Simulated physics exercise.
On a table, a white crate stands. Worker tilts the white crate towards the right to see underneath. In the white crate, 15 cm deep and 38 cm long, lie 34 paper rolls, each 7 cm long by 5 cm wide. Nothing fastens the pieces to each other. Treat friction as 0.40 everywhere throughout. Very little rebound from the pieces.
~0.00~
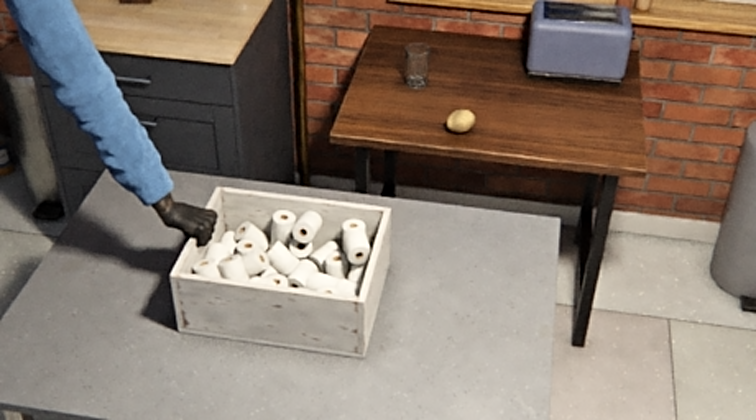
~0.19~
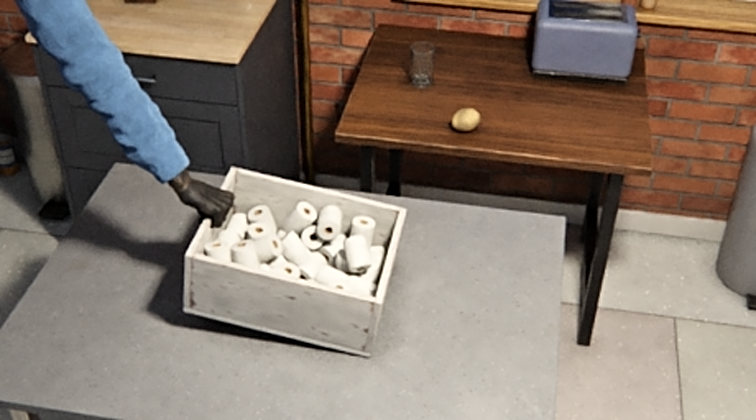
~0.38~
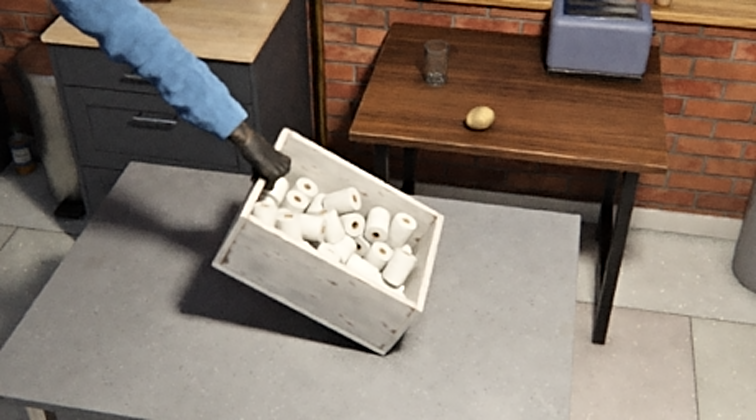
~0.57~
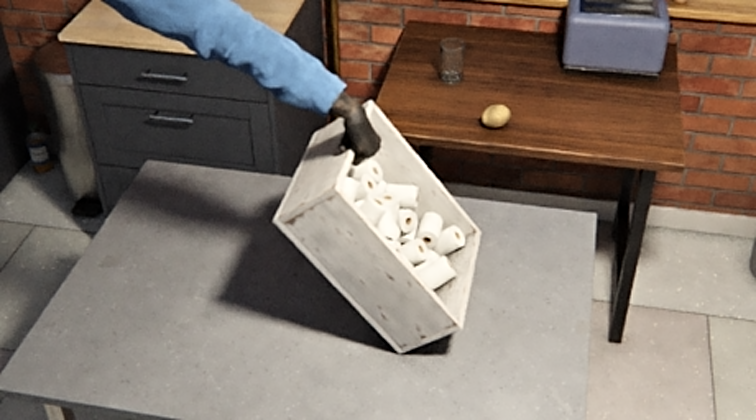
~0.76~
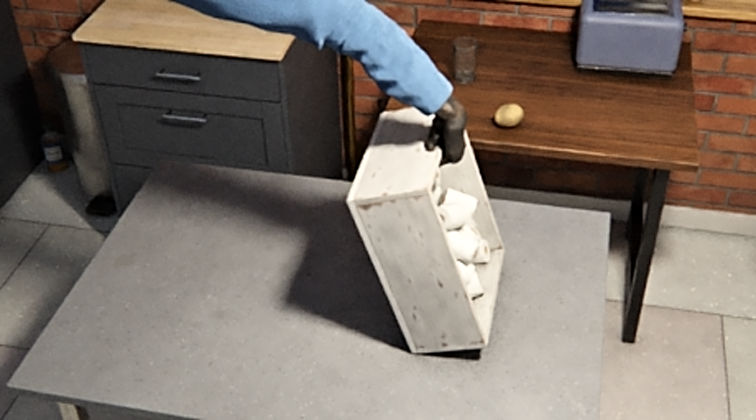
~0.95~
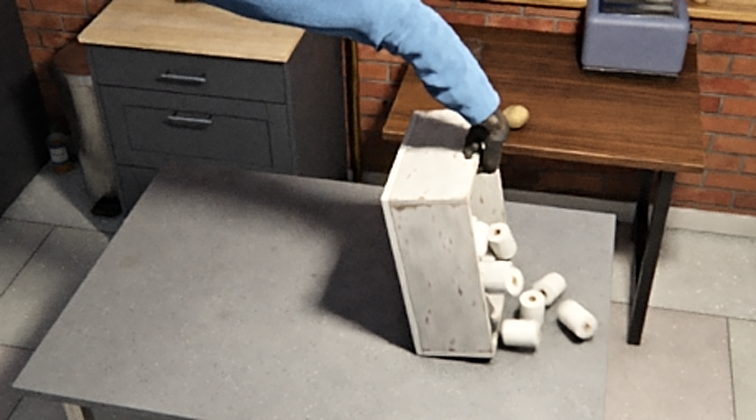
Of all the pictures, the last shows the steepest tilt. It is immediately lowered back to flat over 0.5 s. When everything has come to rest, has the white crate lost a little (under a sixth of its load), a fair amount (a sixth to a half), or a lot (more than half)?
A fair amount.
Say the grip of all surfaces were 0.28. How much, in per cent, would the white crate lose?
White crate 30 per cent.
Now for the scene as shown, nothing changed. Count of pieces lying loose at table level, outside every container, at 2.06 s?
The count is about 8.
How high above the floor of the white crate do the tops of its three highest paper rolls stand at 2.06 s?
Near 12 centimetres, I'd say.
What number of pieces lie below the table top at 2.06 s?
Estimated tally of pieces: Close to 3.
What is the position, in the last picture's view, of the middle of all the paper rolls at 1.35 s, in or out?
I'd put it close to (414, 280).
After 1.13 s, tilt 56°; the white crate is down by 8 of 34.
After 1.35 s, tilt 8°; the white crate is down by 11 of 34.
After 1.66 s, tilt 0°; the white crate is down by 11 of 34.
Final count (at 2.06 s), the white crate is down by 11 of 34. Asked share, 11 of 34, 32 per cent.
